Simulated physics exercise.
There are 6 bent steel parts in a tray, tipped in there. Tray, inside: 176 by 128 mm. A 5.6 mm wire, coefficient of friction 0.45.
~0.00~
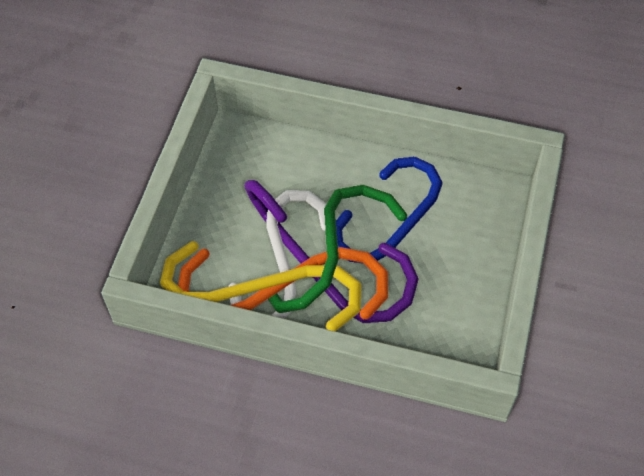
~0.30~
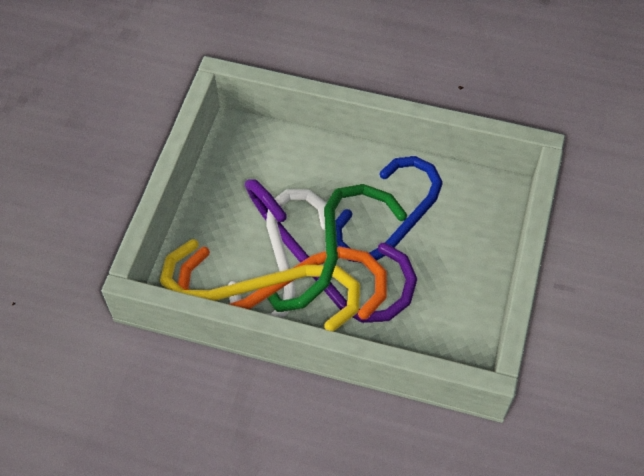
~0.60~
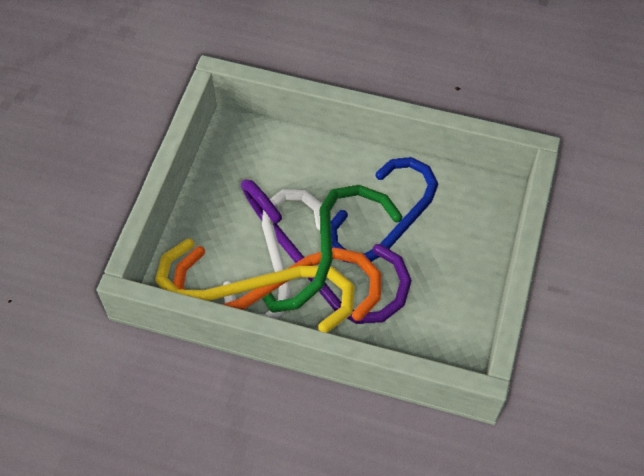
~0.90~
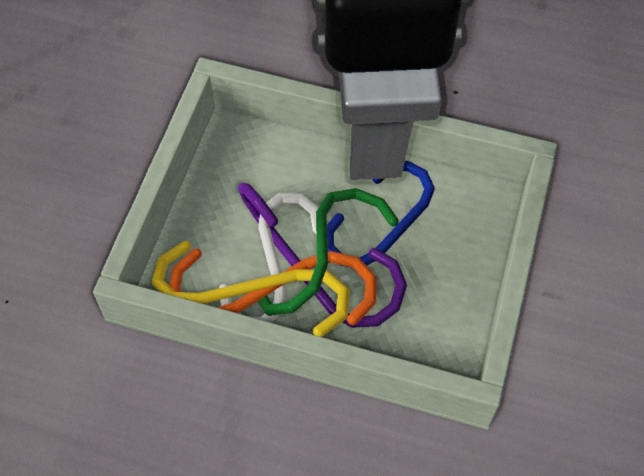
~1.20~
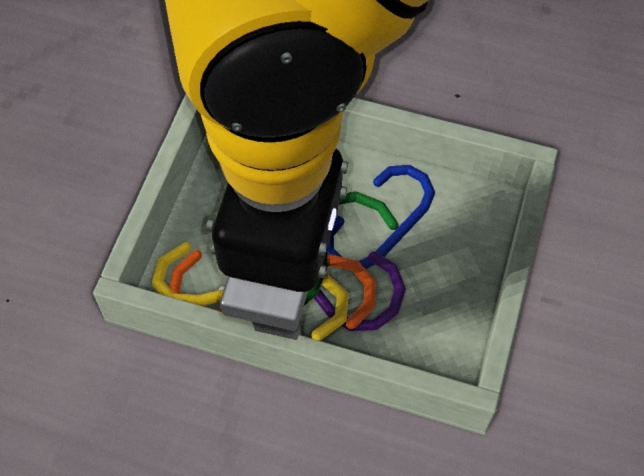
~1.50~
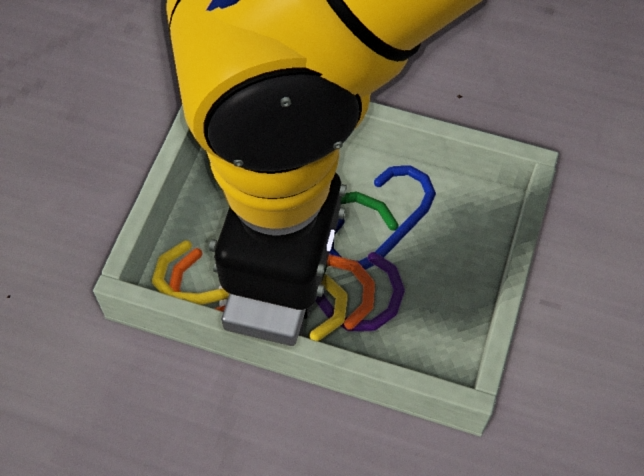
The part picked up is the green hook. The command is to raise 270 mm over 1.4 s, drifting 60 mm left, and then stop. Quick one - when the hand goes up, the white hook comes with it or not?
It does not, it stays behind.
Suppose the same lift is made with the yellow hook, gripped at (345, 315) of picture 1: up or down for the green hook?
Green hook hangs on.
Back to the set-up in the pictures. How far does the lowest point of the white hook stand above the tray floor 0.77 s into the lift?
I'd put it near 0 mm up.
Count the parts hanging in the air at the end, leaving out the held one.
Just 0 of them.
By 1.92 s, lowest point more than 20 mm over the tray floor, green hook 58 mm.
By 2.27 s, lowest point more than 20 mm over the tray floor, green hook 159 mm.
By 2.90 s, lowest point more than 20 mm over the tray floor, green hook 273 mm.
Finally, hanging green hook 273 mm; the other 5 are down.
